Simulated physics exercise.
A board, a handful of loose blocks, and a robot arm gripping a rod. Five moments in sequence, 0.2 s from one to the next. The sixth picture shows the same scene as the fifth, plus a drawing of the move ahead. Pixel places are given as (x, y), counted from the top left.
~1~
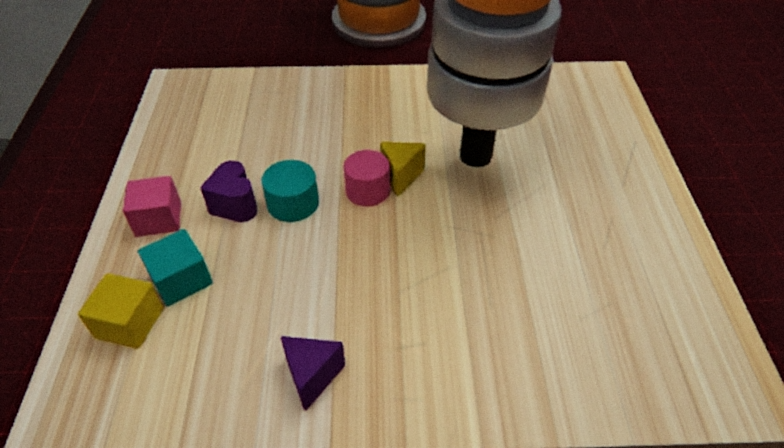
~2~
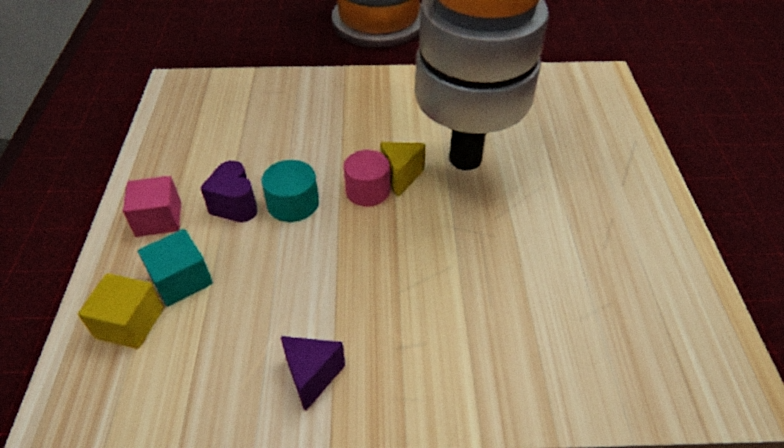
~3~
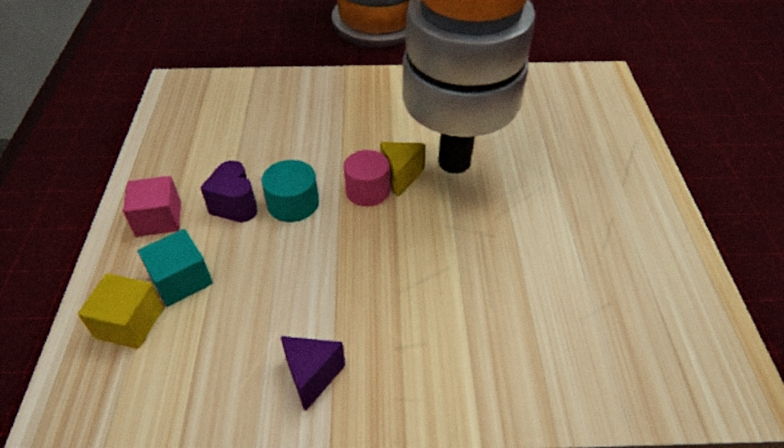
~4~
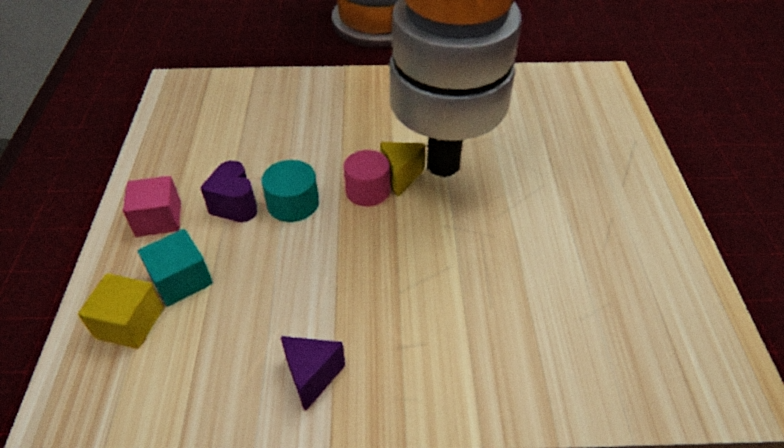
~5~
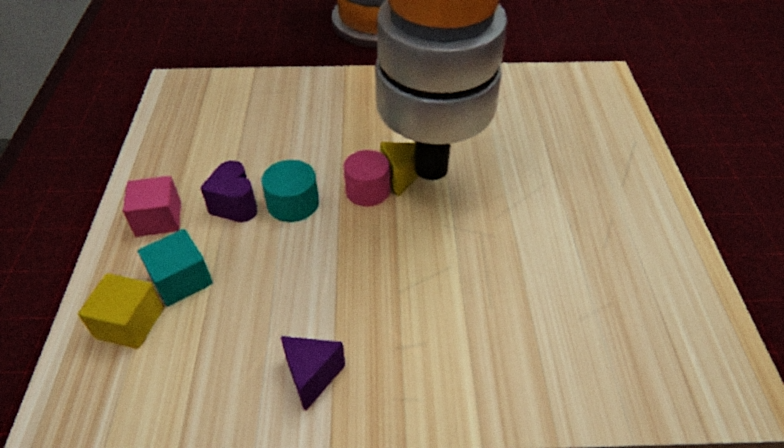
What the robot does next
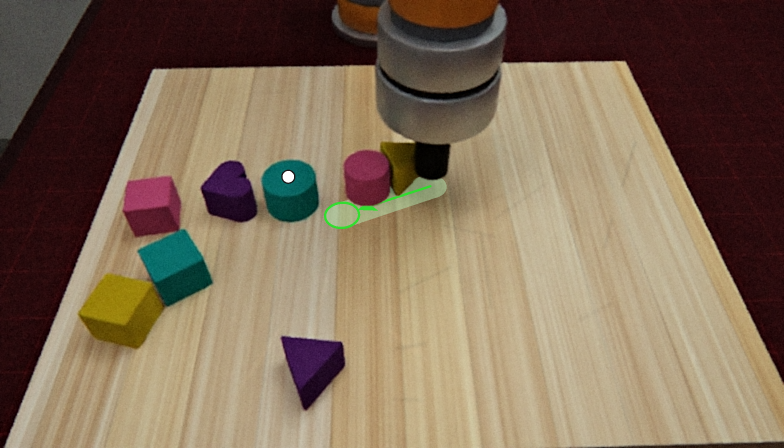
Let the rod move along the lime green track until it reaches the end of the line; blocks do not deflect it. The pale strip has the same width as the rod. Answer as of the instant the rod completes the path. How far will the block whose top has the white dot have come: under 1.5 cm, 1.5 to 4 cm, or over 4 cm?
The block whose top has the white dot ends up very close, under 1.5 cm away.
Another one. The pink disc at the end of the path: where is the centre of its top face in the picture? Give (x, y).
The middle of the upper face of the pink disc will lie at about (327, 163) in the picture.
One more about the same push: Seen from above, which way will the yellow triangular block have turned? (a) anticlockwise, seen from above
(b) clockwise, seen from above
Choice b: Clockwise, seen from above.
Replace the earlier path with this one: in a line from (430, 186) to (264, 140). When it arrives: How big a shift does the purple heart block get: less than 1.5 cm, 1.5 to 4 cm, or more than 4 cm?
Displacement: Within 1.5 cm.
Drawn move, straight from (430, 186) to (342, 215); the dot is on the turquoise disc.
On the path given first. Halfway along, rod at (386, 184); pink disc at (349, 163); yellow triangular block at (389, 148), turned 20° clockwise.
At the end, rod at (341, 198); turquoise disc at (278, 176); pink disc at (327, 163); yellow triangular block at (389, 148), turned 20° clockwise.
